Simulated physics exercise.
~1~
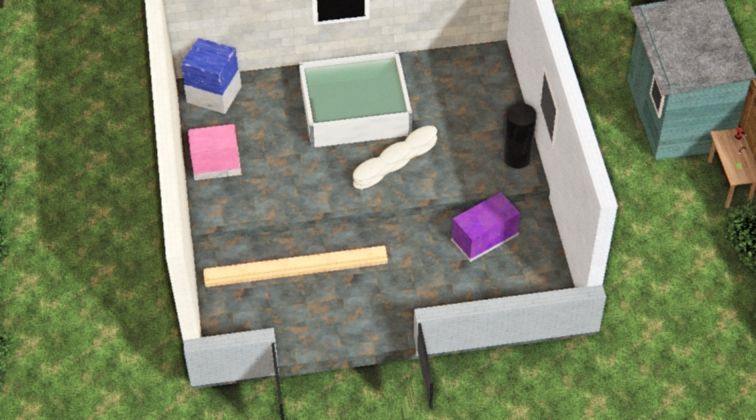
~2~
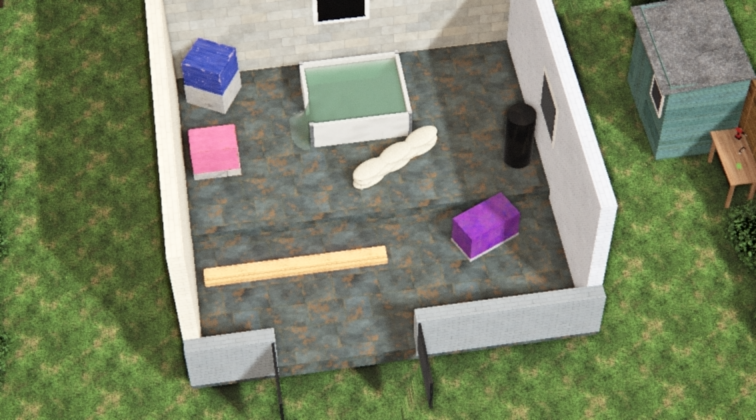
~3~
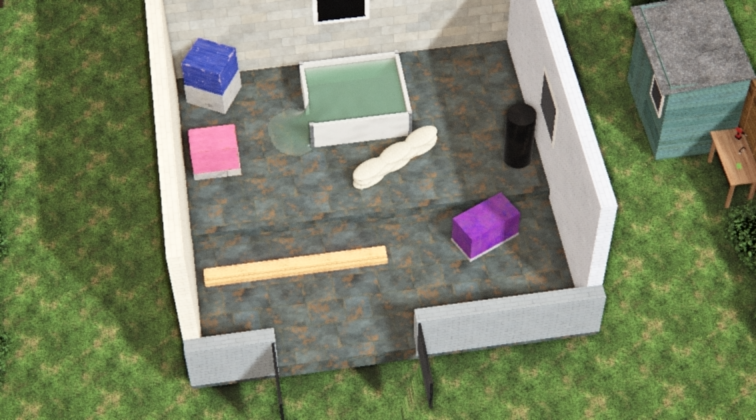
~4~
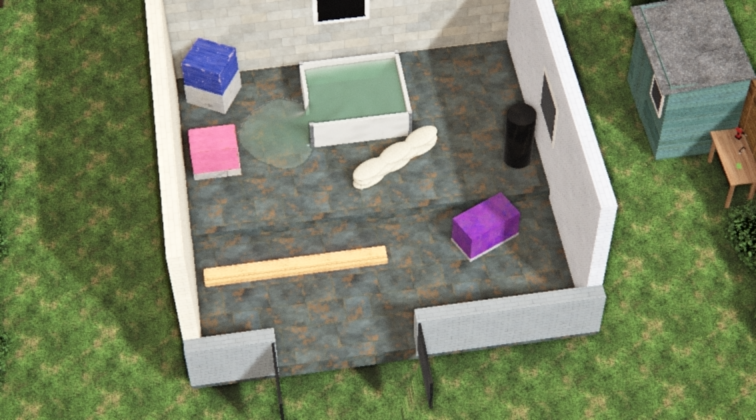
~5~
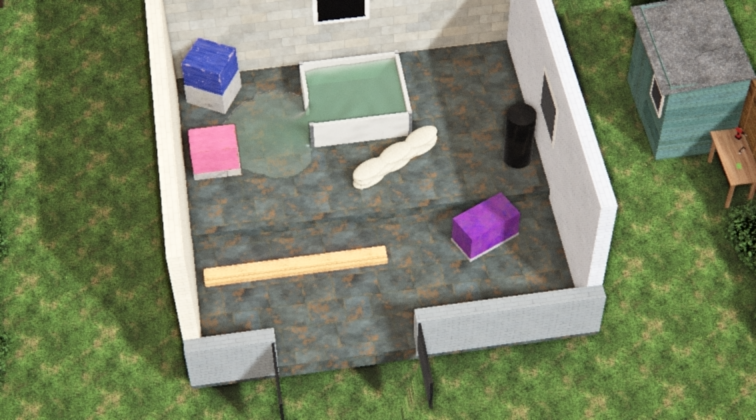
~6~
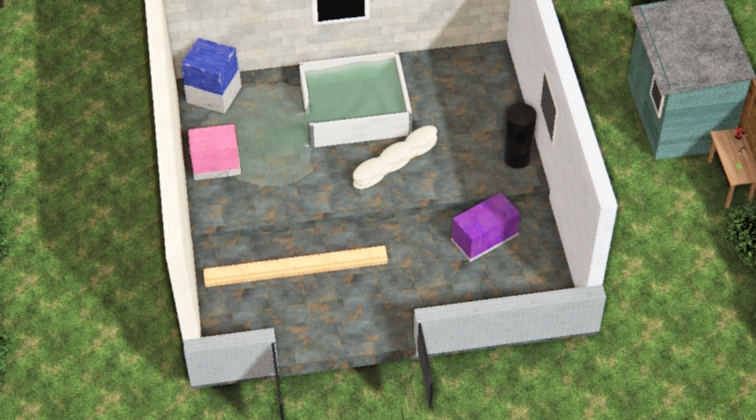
Pale green water fills an open white tank at the back of a walled, stepped court with a dark, mottled floor, seen from high above amid grass. Blue and pink crates stand to its left, with a twisted cream bolster, black cylinder and purple crate to the right and a long yellow beam in front. Water pours from the tank's left side and spreads leftward around the pink crate, while the camera stays still.
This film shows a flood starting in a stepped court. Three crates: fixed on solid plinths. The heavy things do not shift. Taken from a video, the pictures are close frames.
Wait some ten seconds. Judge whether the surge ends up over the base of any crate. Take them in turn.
One by one: I expect the purple crate to be touched by the water. I expect the pink crate to be touched by the water. I expect the blue crate to stay untouched.
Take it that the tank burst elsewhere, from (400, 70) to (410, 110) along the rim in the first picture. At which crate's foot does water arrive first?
That would be the one in purple.
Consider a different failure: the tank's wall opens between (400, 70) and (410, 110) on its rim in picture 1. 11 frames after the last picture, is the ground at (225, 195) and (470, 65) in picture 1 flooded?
Going point by point, the first is high and dry and the second is waterlogged.
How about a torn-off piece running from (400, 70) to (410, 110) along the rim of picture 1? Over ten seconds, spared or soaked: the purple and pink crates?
First the purple crate: It is hit; then the pink crate: It is left alone.
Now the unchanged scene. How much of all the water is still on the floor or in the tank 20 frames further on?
I make it 100 per cent.
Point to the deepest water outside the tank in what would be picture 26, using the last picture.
Deepest point: About (197, 78).
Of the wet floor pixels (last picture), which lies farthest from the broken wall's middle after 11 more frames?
I would point to (199, 298).
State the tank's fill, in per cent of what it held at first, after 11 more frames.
I make it 58 per cent.
A moment on, water covers 15 % of the floor; the purple crate not reached, the pink crate water round its plinth, the blue crate water round its plinth.
Next, water covers 20 % of the floor; the purple crate not reached, the pink crate water round its plinth, the blue crate water round its plinth.
Then, water covers 30 % of the floor; the purple crate not reached, the pink crate water round its plinth, the blue crate water round its plinth.
Later, water covers 40 % of the floor; the purple crate water round its plinth, the pink crate water round its plinth, the blue crate water round its plinth.
In the end, water covers 65 % of the floor; the purple crate was topped, the pink crate was topped, the blue crate stayed above the water.
